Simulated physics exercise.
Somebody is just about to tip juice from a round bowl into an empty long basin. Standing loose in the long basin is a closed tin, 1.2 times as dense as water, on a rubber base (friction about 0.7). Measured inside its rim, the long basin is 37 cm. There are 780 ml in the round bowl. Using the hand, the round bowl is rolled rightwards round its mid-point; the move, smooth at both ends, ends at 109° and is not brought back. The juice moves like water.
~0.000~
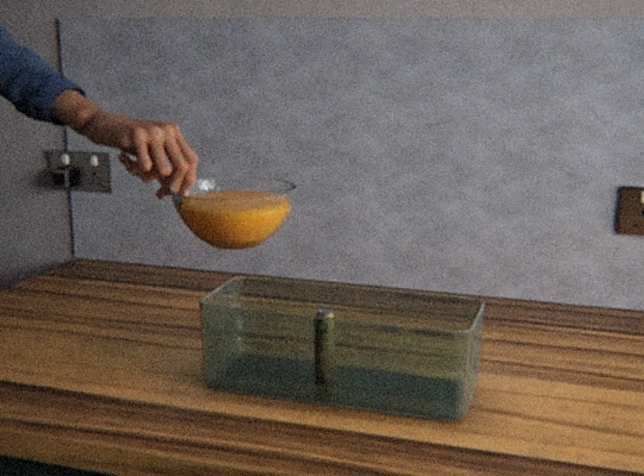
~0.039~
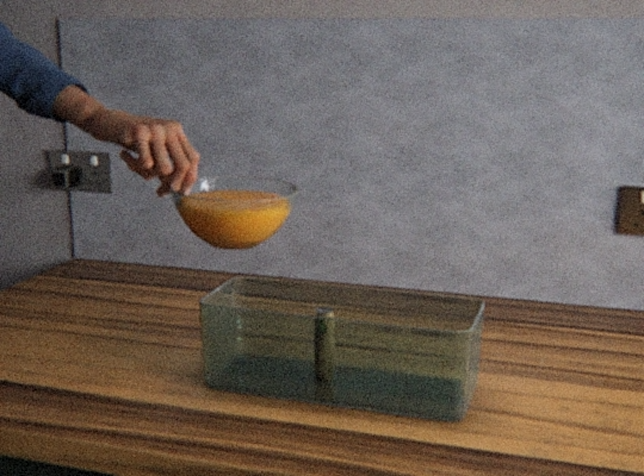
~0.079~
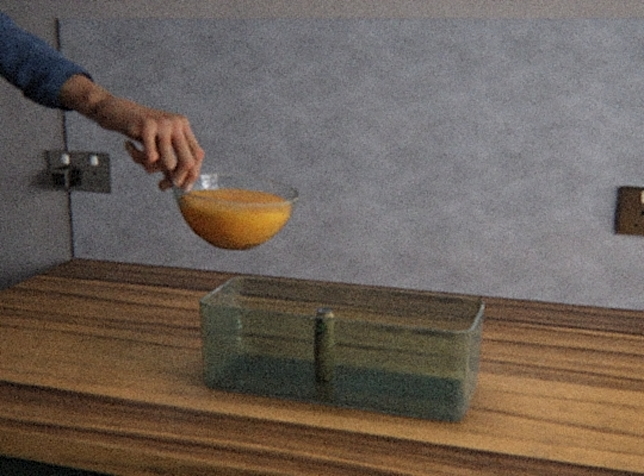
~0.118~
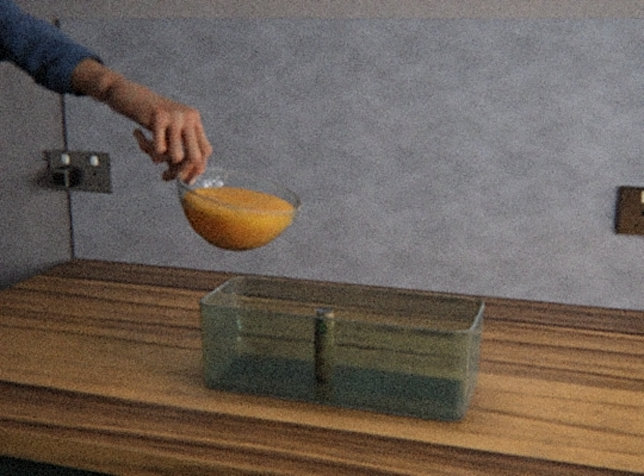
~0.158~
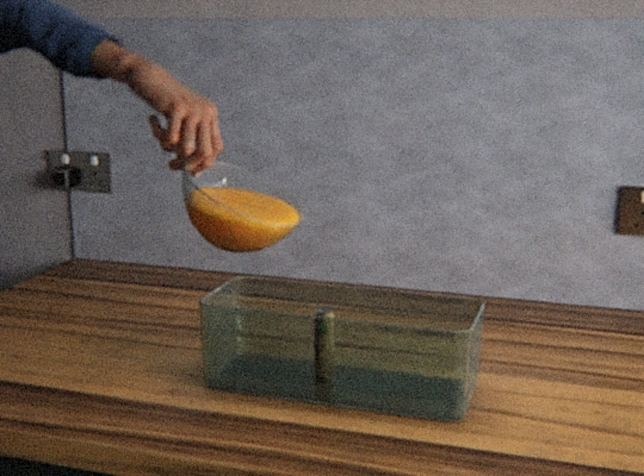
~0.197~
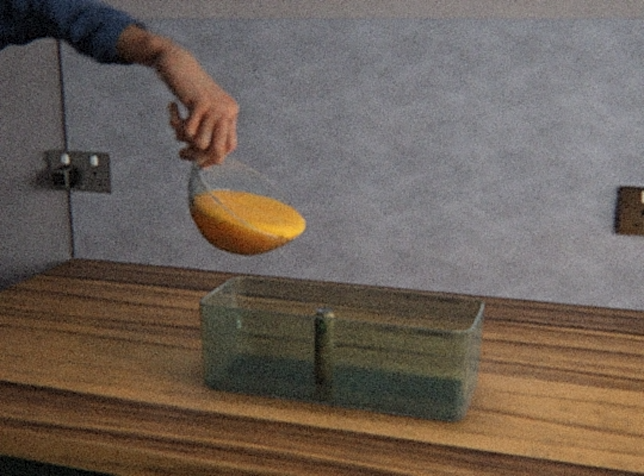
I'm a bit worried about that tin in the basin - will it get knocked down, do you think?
Yes, I think it will go over.
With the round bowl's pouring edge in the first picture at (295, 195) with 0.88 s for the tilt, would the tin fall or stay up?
Then the tin remains standing.
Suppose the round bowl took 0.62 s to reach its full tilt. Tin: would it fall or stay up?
Then it tips over.
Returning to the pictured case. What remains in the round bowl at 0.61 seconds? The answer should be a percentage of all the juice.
0 per cent or thereabouts.
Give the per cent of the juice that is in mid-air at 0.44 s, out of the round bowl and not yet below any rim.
My guess is roughly 12 %.
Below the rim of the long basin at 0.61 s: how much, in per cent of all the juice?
The fraction sits near 96 in a hundred.
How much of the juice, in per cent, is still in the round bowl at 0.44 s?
At that time about 3 in a hundred parts are still held.
Then, 0.44 s in, the tilt is 106° and 3 per cent is still to pour; the tin stands where it began.
Then, 0.61 s in, the tilt is 109° and 0 per cent is still to pour; the tin leans 16°.
Then, 0.79 s in, the tilt is 109° and 0 per cent is still to pour; the tin lies on its side.
Then, 0.99 s in, the tilt is 109° and 0 per cent is still to pour; the tin lies on its side.
Finally, the tin lies on its side.
